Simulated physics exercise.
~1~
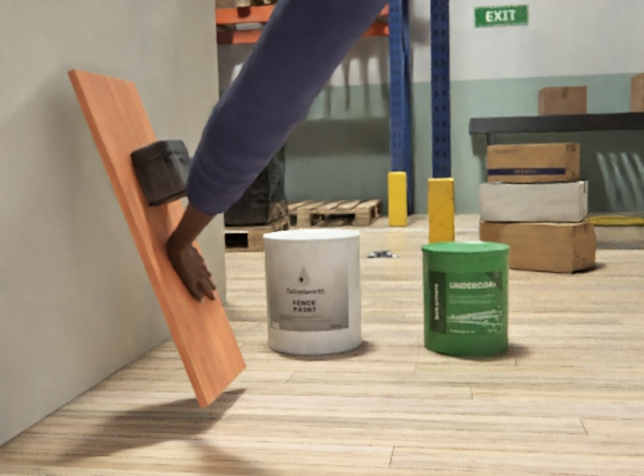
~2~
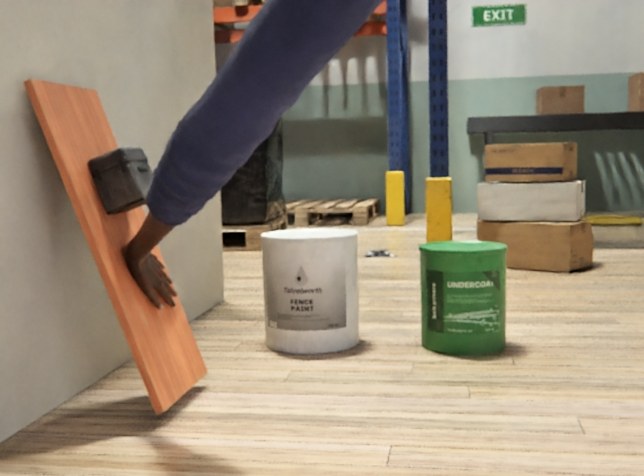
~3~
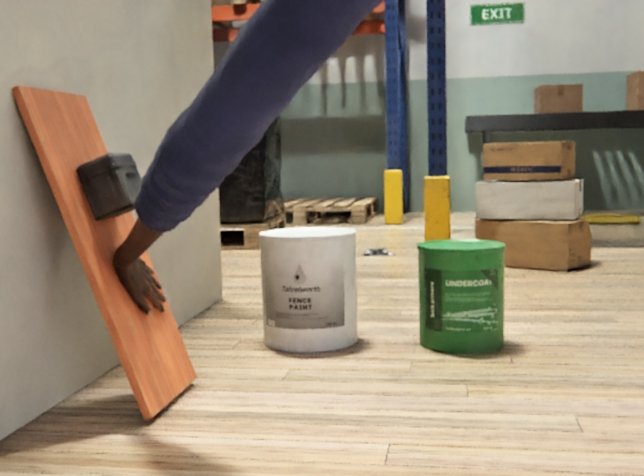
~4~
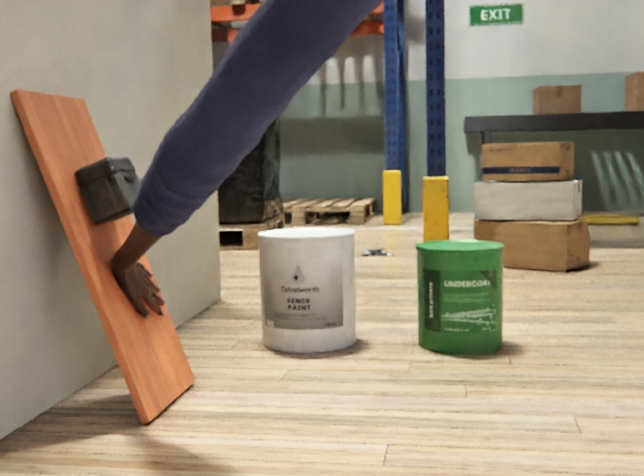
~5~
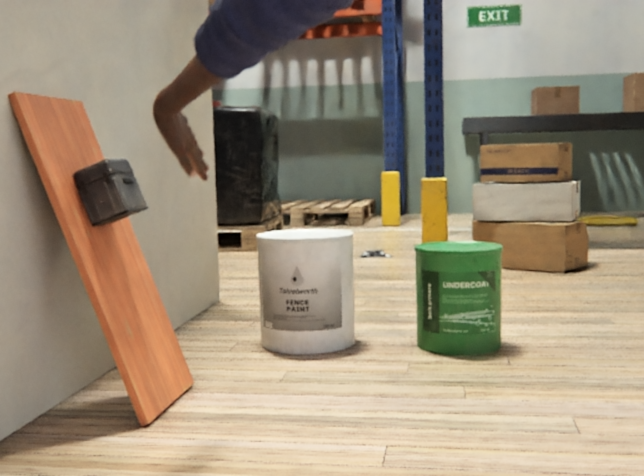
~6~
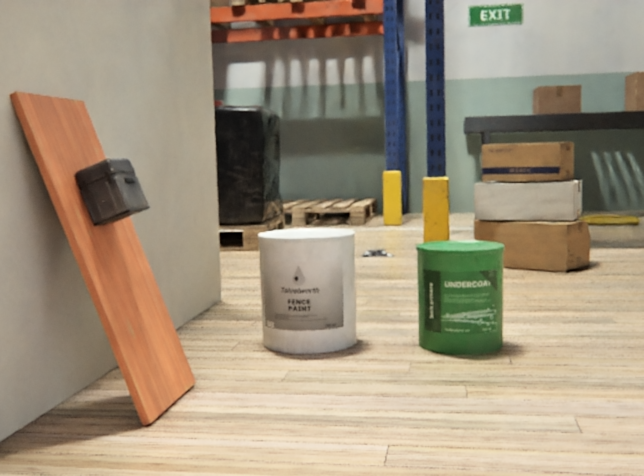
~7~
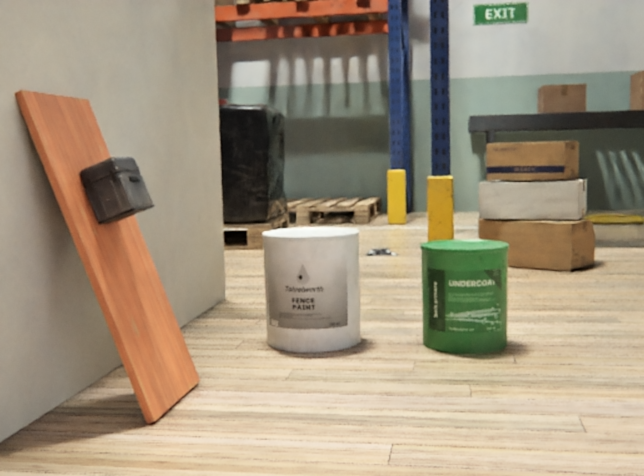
Hand leaning an orange board with a dark block on it against a wall, then letting go, the board staying propped.
